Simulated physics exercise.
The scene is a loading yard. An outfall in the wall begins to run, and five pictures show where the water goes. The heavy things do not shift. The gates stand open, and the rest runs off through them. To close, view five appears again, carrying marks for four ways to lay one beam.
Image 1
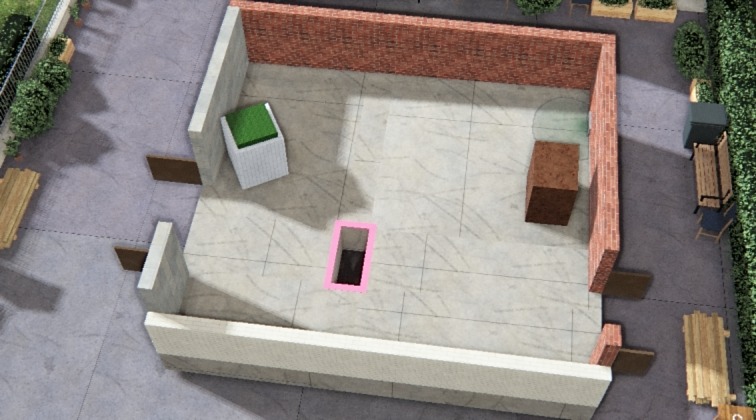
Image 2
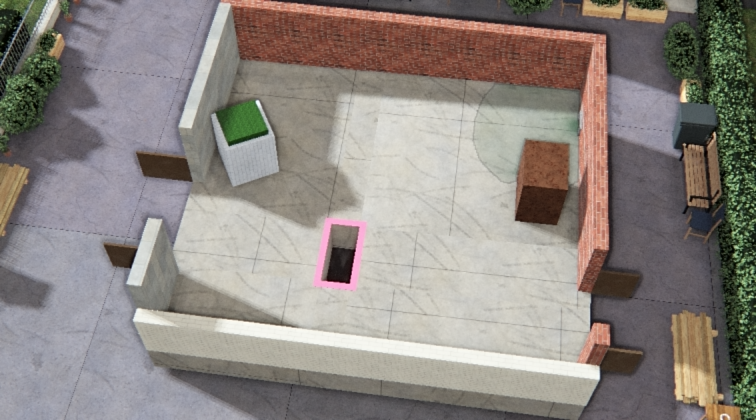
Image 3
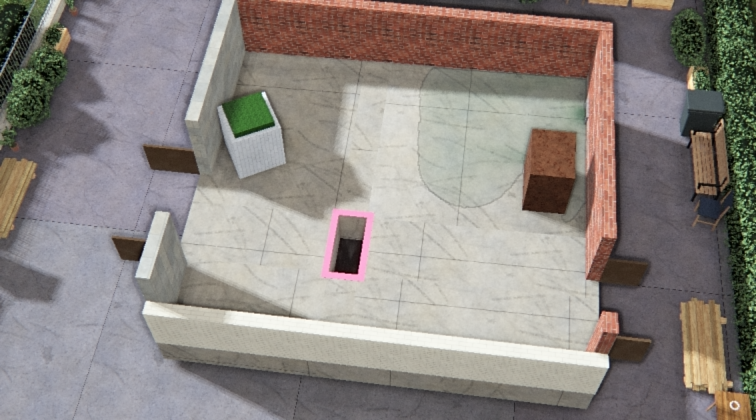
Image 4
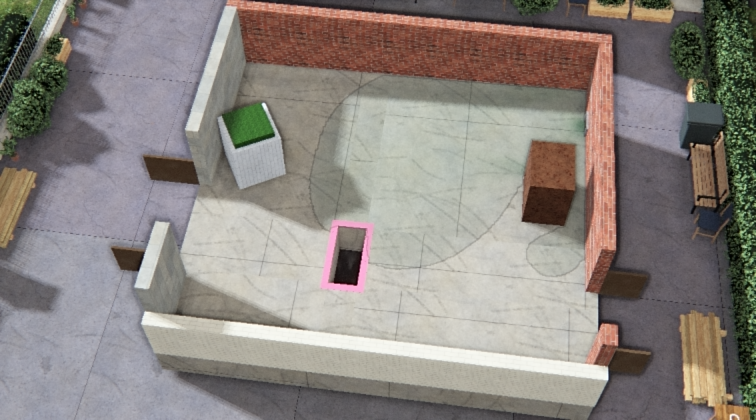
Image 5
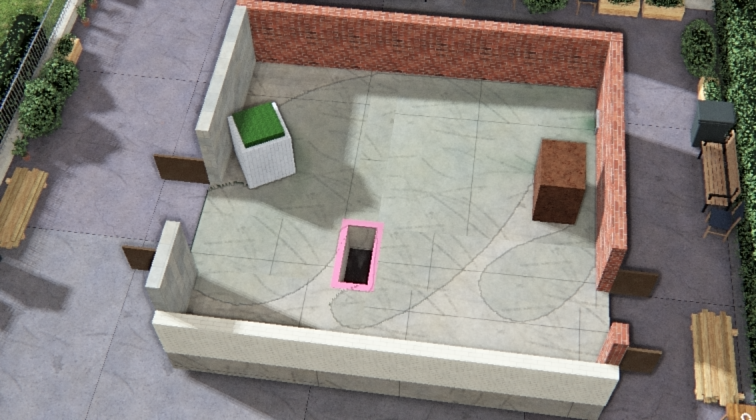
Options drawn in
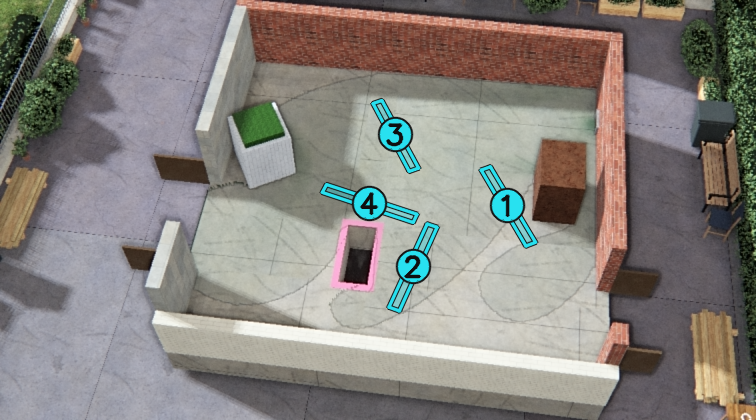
A thin sheet of clear water spread across the walled yard's pale floor from the upper right corner, widening leftward past the brown block until it reached around the pink-edged drain and the green-topped block.
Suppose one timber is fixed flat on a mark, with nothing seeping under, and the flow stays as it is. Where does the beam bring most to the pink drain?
3 is best.
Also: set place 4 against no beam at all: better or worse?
Worse.
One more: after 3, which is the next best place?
That would be 2.
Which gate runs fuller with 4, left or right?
The left gate.
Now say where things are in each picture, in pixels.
In the first picture, outfall at (590, 125); pink drain at (351, 256); open gate at (203, 228); open gate at (588, 327); 3 % of the ground under water, visible out to (541, 110); pink drain still dry.
In the second picture, 10 % of the ground under water, visible out to (503, 180); pink drain still dry.
In the third picture, 21 % of the ground under water, visible out to (421, 162); pink drain still dry.
In the fourth picture, 42 % of the ground under water, visible out to (319, 207); pink drain taking water.
In the fifth picture, 64 % of the ground under water, visible out to (190, 255); pink drain taking water.
In cyan, 1 from (485, 168) to (530, 244); 2 from (394, 309) to (432, 225); 3 from (377, 101) to (413, 169); 4 from (324, 188) to (415, 218).
If 1 is chosen, about 9 % of the stream goes into the pink drain, about 84 % out by the gates.
If 2 is chosen, about 21 % of the stream goes into the pink drain, about 75 % out by the gates.
If 3 is chosen, about 42 % of the stream goes into the pink drain, about 55 % out by the gates.
If 4 is chosen, about 11 % of the stream goes into the pink drain, about 82 % out by the gates.
